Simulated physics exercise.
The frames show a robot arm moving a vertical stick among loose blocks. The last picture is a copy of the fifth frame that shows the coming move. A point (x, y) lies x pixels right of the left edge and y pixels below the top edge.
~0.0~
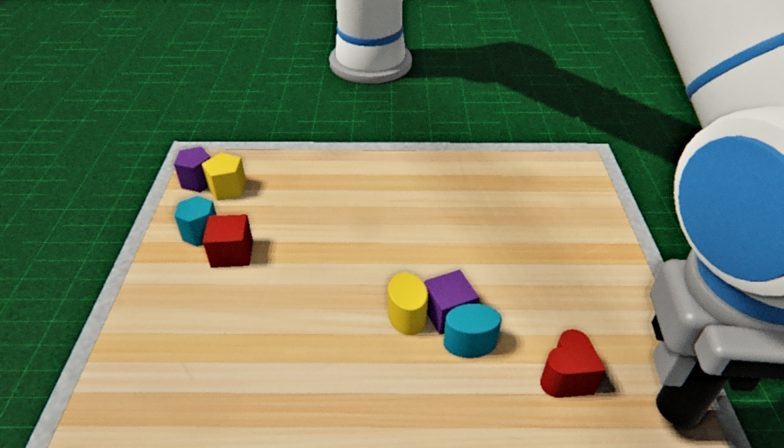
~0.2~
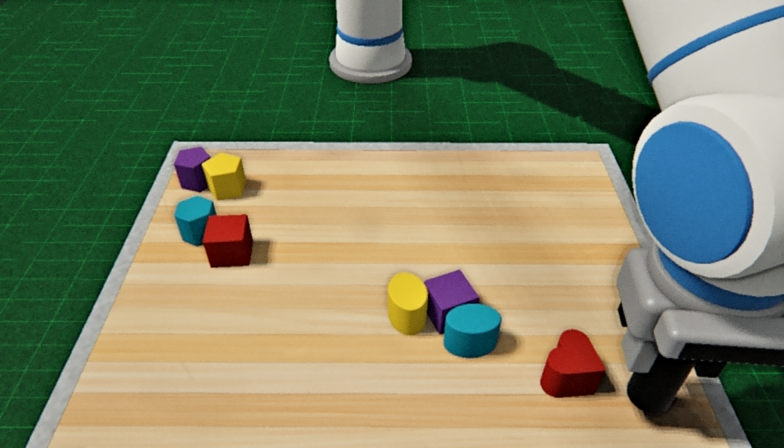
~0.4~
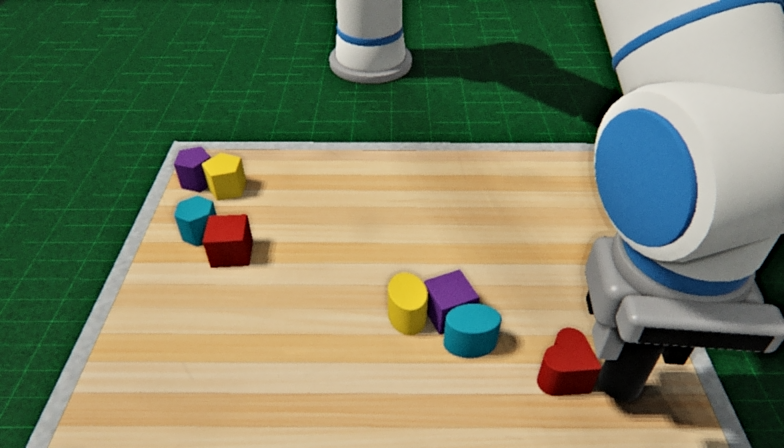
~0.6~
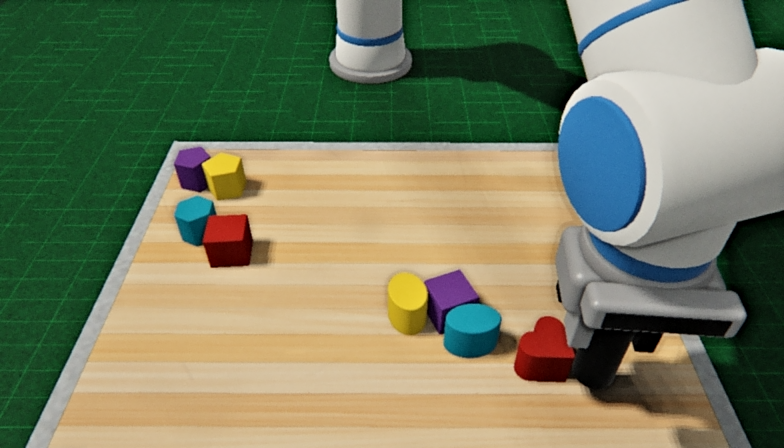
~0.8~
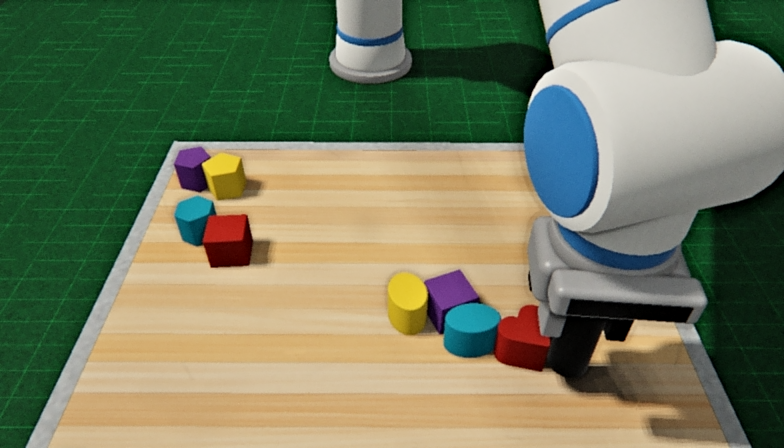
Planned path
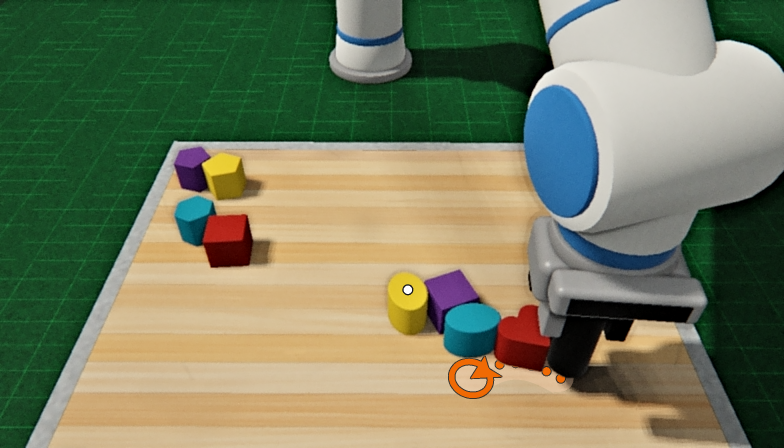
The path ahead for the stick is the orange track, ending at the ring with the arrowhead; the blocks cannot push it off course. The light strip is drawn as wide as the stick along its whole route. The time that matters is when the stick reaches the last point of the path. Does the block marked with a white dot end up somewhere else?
Answer: No.
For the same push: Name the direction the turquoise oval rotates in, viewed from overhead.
It twists against the clock when seen from above.
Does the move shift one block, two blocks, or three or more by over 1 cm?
Expect three or more.
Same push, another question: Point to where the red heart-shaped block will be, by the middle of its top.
Put as a pixel place, it's (503, 306).
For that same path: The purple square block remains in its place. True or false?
This is false.
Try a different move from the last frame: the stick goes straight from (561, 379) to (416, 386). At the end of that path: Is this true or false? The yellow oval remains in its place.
The statement is true.
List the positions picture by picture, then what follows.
The first frame shows stick's lower end (678, 408); yellow oval (408, 290); purple square block (452, 288); turquoise oval (474, 317); red heart-shaped block (575, 353).
The second frame shows stick (648, 395); blocks still.
The third frame shows stick (619, 384); red heart-shaped block (572, 351).
The fourth frame shows stick (592, 372); red heart-shaped block (548, 339).
The fifth frame shows stick (567, 362); yellow oval (408, 290); purple square block (452, 288); turquoise oval (474, 317); red heart-shaped block (528, 326).
Drawn move, from (561, 379) via (529, 365) and (498, 365), ending at (471, 378); the dot is on the yellow oval.
What follows on the original path. Halfway along, stick (517, 346); purple square block (441, 275); turquoise oval (462, 305), turned 55° anticlockwise; red heart-shaped block (506, 306), turned 65° clockwise.
At the end, stick (474, 361); yellow oval still; purple square block (441, 275); turquoise oval (462, 305), turned 55° anticlockwise; red heart-shaped block (503, 306), turned 75° clockwise.
